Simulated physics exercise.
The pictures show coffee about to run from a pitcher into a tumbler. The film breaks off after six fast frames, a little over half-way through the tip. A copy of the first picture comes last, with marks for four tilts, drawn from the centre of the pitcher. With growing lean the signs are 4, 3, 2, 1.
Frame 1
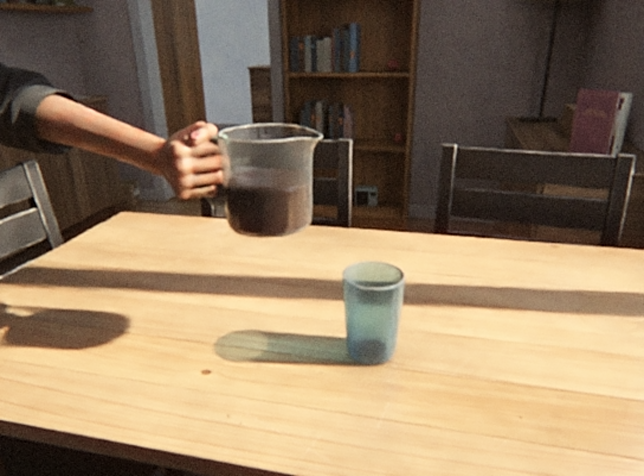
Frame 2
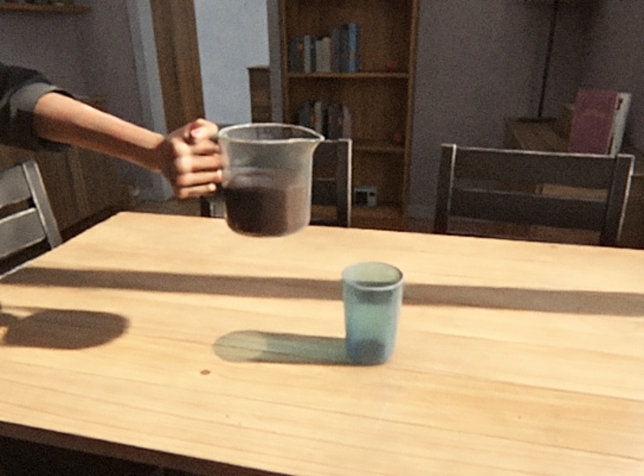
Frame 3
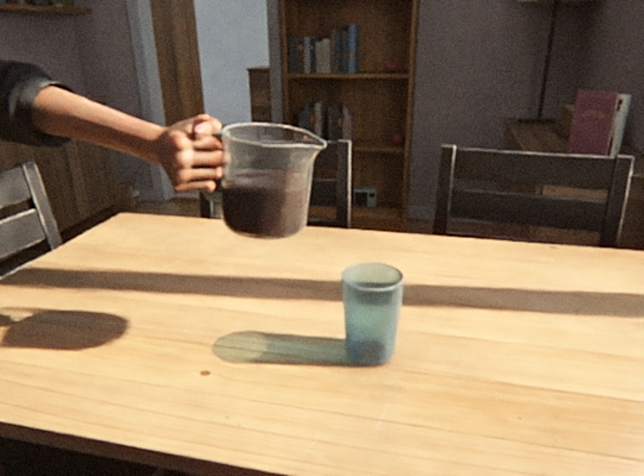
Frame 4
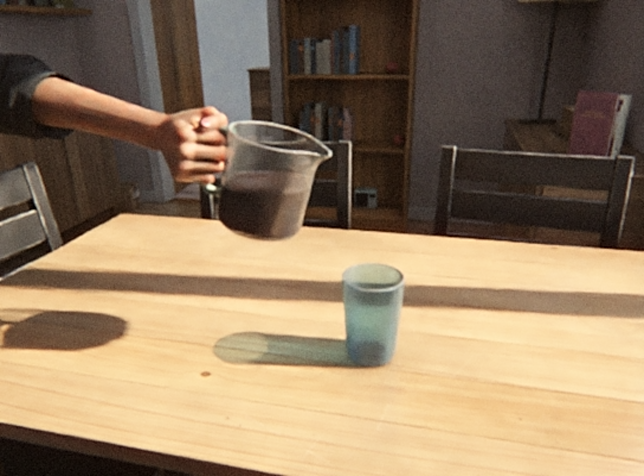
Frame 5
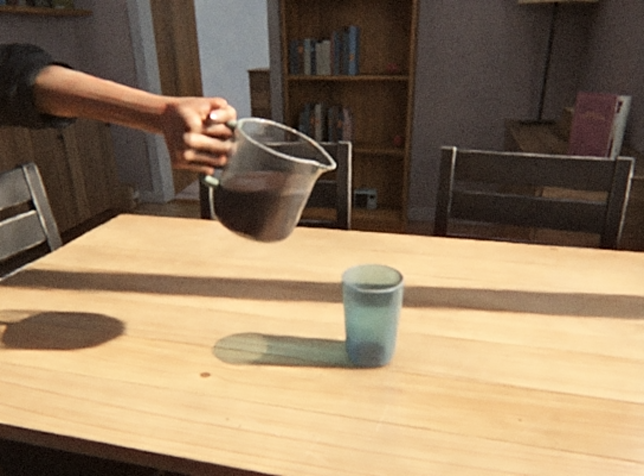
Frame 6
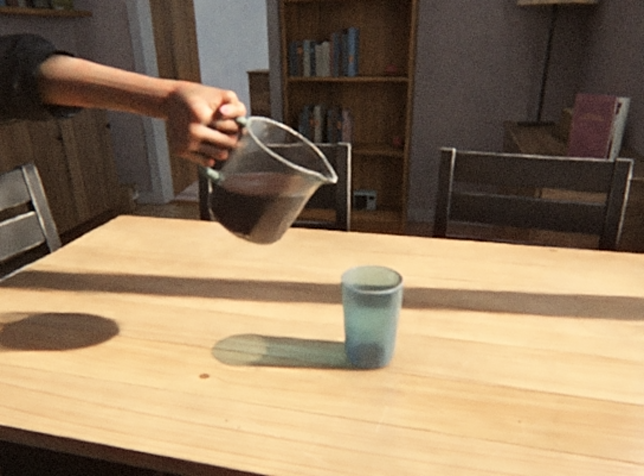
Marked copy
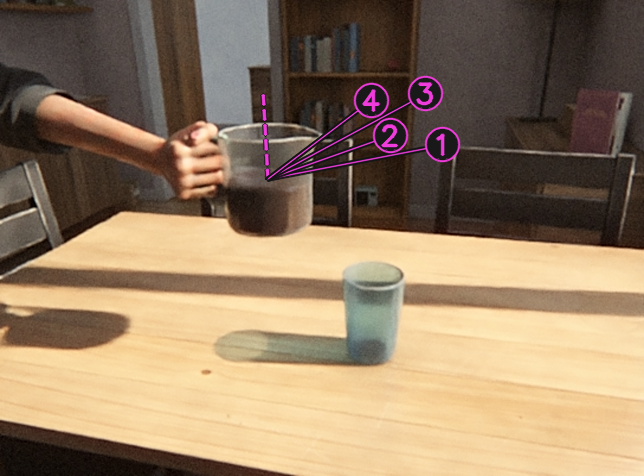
A hand gripping a clear pitcher of dark liquid holds it nearly still and upright above a wooden table, to the upper left of an empty blue-green tumbler. The hand then gradually tilts the pitcher to the right, its spout lowering as the liquid shifts inside, while the tumbler stays in place.
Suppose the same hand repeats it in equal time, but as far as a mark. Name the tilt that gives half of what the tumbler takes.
I would pick line 2.
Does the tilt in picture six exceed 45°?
No, it does not.
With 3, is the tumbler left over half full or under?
Under half.
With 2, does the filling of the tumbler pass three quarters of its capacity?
No, less.
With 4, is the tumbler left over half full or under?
Under half.
On the marked copy, 1 at (425, 148); 2 at (374, 141); 3 at (410, 102); 4 at (358, 110).
With 1, the tumbler ends with about 74 % of what it can hold.
With 2, the tumbler ends with about 52 % of what it can hold.
With 3, the tumbler ends with about 31 % of what it can hold.
With 4, the tumbler ends with about 13 % of what it can hold.
